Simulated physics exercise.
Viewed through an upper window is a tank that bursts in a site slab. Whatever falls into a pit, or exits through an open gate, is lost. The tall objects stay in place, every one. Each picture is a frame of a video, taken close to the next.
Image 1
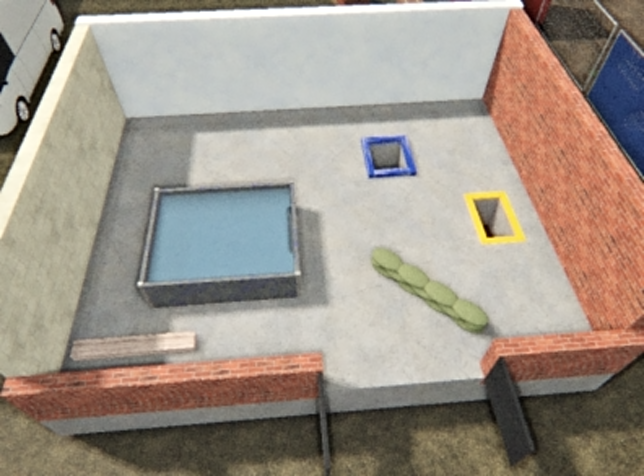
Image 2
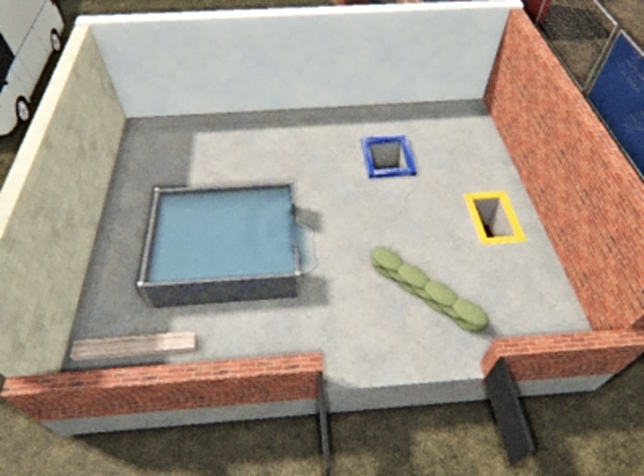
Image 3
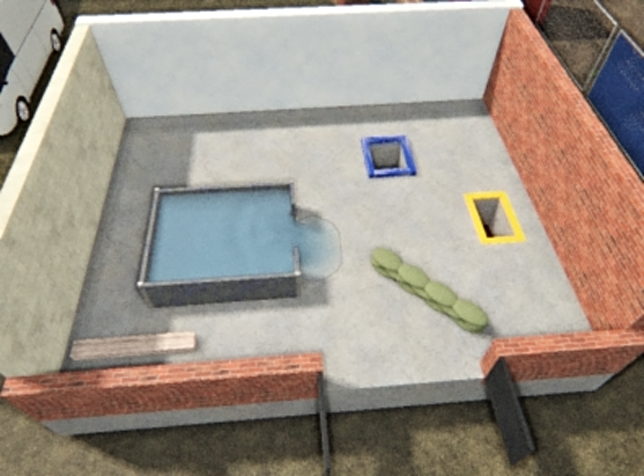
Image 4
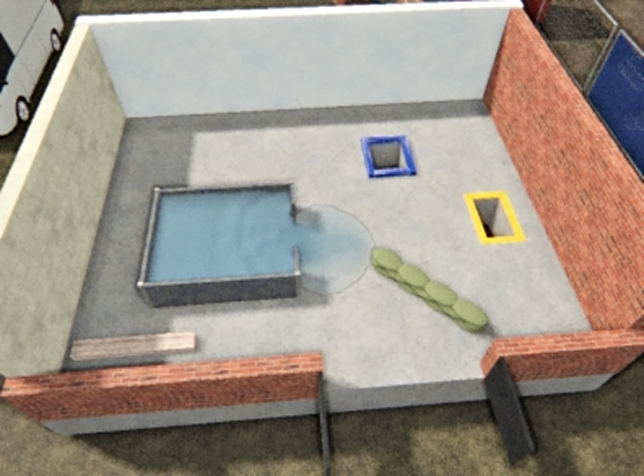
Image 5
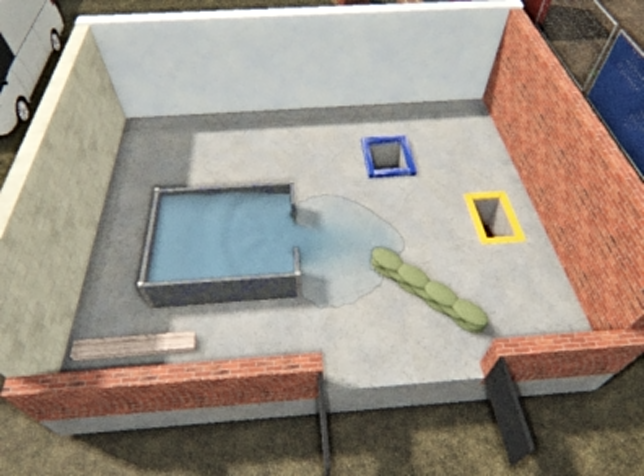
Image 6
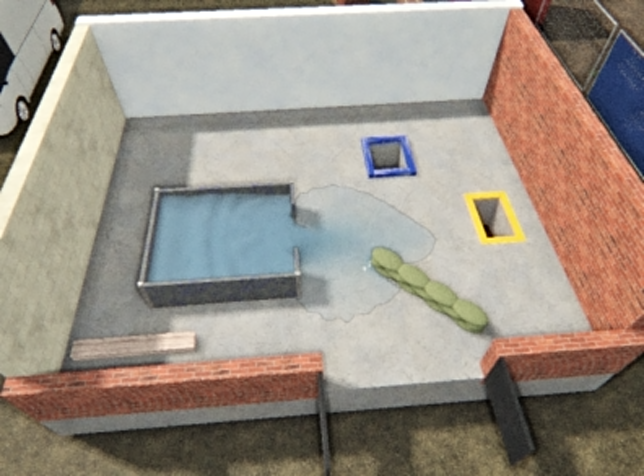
Water pours through a gap in the right side of a raised grey-walled tank, spreading rightward in a thin, widening sheet across the pale slab until it reaches and passes the upper end of a green segmented barrier. Seen from high above by a still camera, the walled yard has brick at right and front. A blue-framed opening sits towards the back, a yellow-framed one at right, and pale planks lie front left.
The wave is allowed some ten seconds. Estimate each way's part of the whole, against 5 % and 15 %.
The gate gets a sizeable chunk - beyond fifteen per cent; the blue pit gets a mere sliver - short of five per cent; the yellow pit gets a sizeable chunk - beyond fifteen per cent.
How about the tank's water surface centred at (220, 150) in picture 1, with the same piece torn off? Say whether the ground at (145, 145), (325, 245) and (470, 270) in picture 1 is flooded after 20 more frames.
Spot 1 unwetted, spot 2 unwetted, and spot 3 wetted.
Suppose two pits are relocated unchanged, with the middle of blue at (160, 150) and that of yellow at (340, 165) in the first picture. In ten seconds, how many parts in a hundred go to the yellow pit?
Out of every hundred parts, the yellow pit gets 4.
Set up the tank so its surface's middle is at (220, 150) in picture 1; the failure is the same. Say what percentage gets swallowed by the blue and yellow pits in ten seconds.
Shares - blue: 15 in a hundred; yellow: 20 in a hundred.
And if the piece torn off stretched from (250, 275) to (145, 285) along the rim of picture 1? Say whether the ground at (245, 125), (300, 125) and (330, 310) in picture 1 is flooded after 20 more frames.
One after the other: Clear, dry, awash.
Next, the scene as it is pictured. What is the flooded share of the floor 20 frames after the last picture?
Around 35 percent.
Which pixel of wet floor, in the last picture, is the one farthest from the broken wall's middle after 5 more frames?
Somewhere around (533, 246).
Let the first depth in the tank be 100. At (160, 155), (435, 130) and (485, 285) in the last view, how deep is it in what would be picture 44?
Estimated readings in sequence: 0, 4, 8 percent.
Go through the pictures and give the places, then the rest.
The first frame shows the tank at (223, 233) is whole and still.
In the second frame, the front is at (304, 271), out from the gap at (294, 242).
In the third frame, water pours out at (294, 243) and has run to (328, 224).
In the fourth frame, water pours out at (294, 243) and has run to (367, 235).
In the fifth frame, water pours out at (294, 242) and has run to (398, 250).
In the sixth frame, water pours out at (294, 242) and has run to (429, 236).
A moment on, water covers 20 % of the floor; the gate 0 %, the blue pit 0 %, the yellow pit 1 %.
Next, water covers 30 % of the floor; the gate 1 %, the blue pit 0 %, the yellow pit 4 %.
Then, water covers 35 % of the floor; the gate 6 %, the blue pit 0 %, the yellow pit 9 %.
Later, water covers 45 % of the floor; the gate 11 %, the blue pit 0 %, the yellow pit 15 %.
In the end, water covers 65 % of the floor; the gate 17 %, the blue pit 0 %, the yellow pit 23 %.
